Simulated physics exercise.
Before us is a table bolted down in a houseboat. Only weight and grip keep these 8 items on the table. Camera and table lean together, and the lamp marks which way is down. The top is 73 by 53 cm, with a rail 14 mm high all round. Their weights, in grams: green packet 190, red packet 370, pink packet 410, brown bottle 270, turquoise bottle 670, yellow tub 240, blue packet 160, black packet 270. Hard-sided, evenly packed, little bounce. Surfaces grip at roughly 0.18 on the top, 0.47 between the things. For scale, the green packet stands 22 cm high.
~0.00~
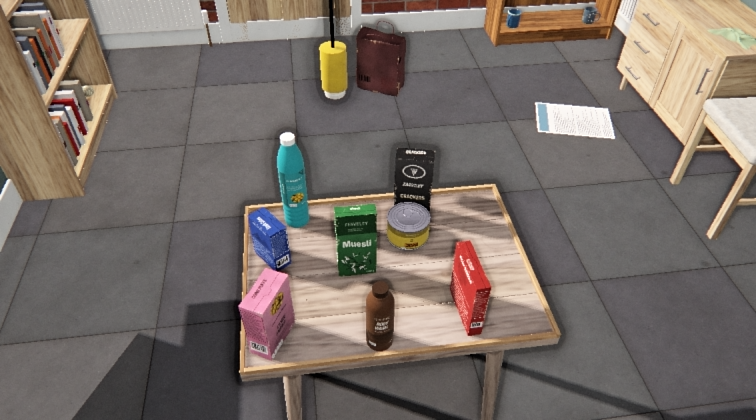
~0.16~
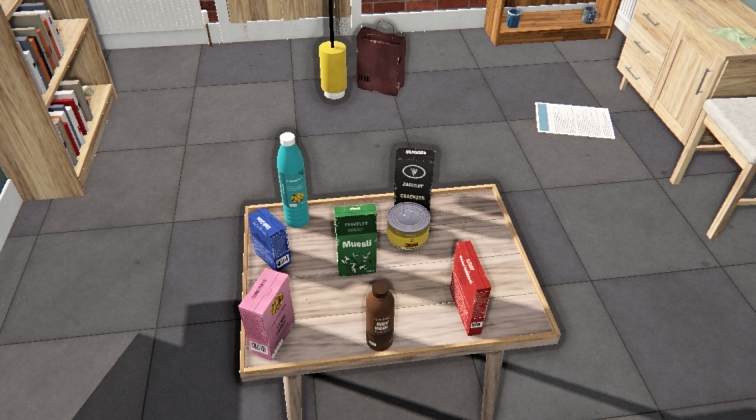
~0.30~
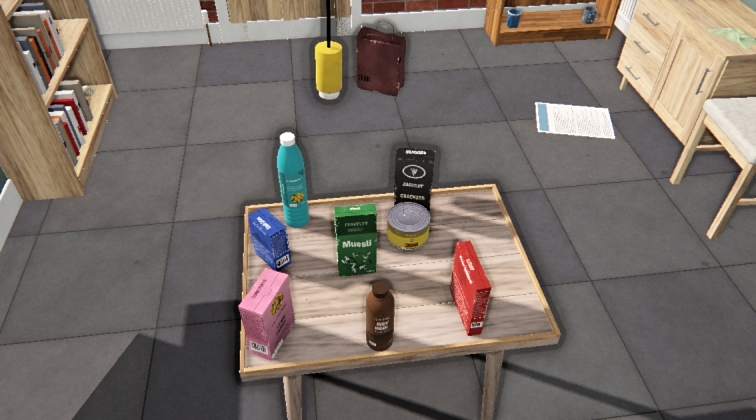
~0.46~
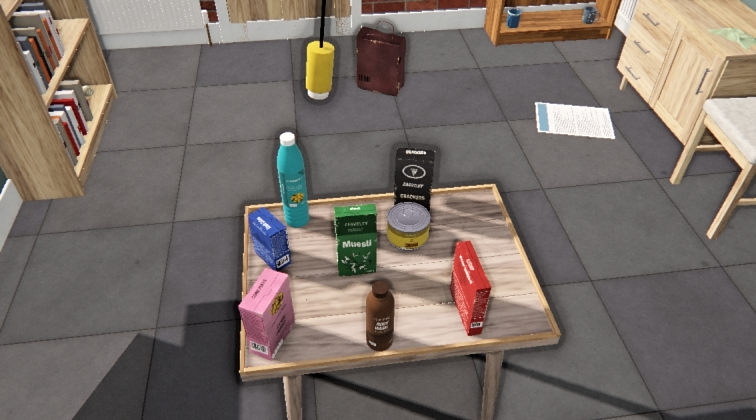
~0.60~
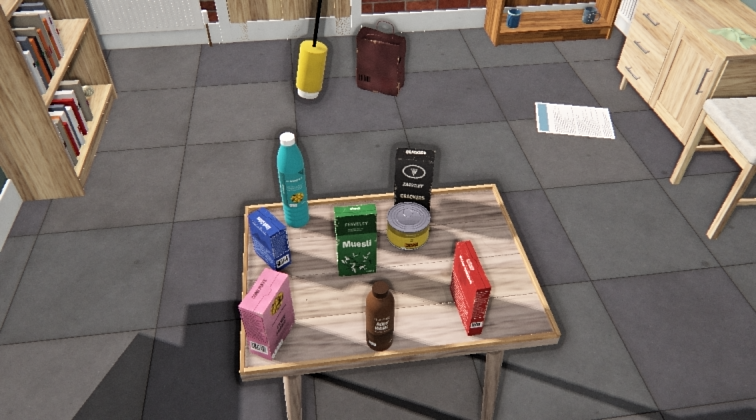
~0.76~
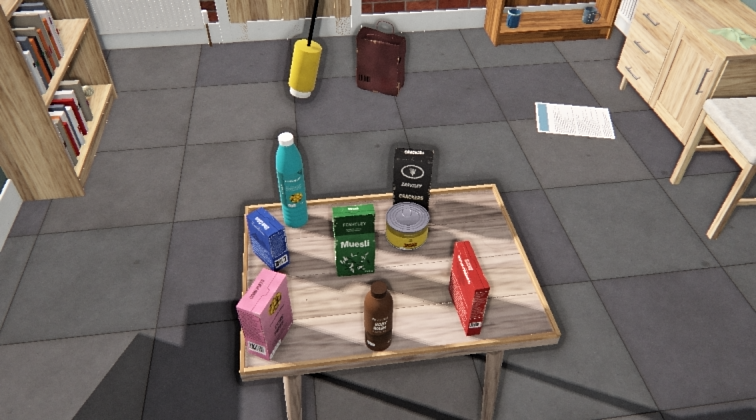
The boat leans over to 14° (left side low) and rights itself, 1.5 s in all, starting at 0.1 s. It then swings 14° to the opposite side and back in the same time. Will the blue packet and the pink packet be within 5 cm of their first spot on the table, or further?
The blue packet gets shifted; the pink packet gets shifted.
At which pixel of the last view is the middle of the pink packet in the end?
Around (312, 307).
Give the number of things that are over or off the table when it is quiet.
That comes to 0.
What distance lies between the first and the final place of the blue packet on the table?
About 10 cm.
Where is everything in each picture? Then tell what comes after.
Boat level; blue packet (270, 240); pink packet (269, 315), in the first picture.
Boat level; brown bottle (380, 315); turquoise bottle (293, 181), in the second picture.
Floor tilted 2°, left side down; yellow tub (408, 226); black packet (414, 184), in the third picture.
Floor tilted 7°, left side down; green packet (356, 242); red packet (469, 288), in the fourth picture.
Floor tilted 10°, left side down; brown bottle (380, 315); turquoise bottle (293, 181), in the fifth picture.
Floor tilted 14°, left side down; blue packet (268, 240); pink packet (267, 315), in the sixth picture.
After 1.06 s, floor tilted 11°, left side down; blue packet slid 2 cm near (262, 242); pink packet slid 2 cm near (262, 313); green packet slid 5 cm.
After 2.46 s, floor tilted 13°, right side down; pink packet slid 2 cm near (275, 311); green packet slid 8 cm; red packet slid 8 cm.
After 2.66 s, floor tilted 9°, right side down; pink packet slid 6 cm near (295, 309); blue packet slid 6 cm near (292, 239); green packet slid 4 cm.
At rest (3.6 s), not toppled but over 5 cm from the start, pink packet and blue packet; the other 6 in place, give or take 5 cm. In the last view, blue packet near (308, 238), pink packet near (312, 307).
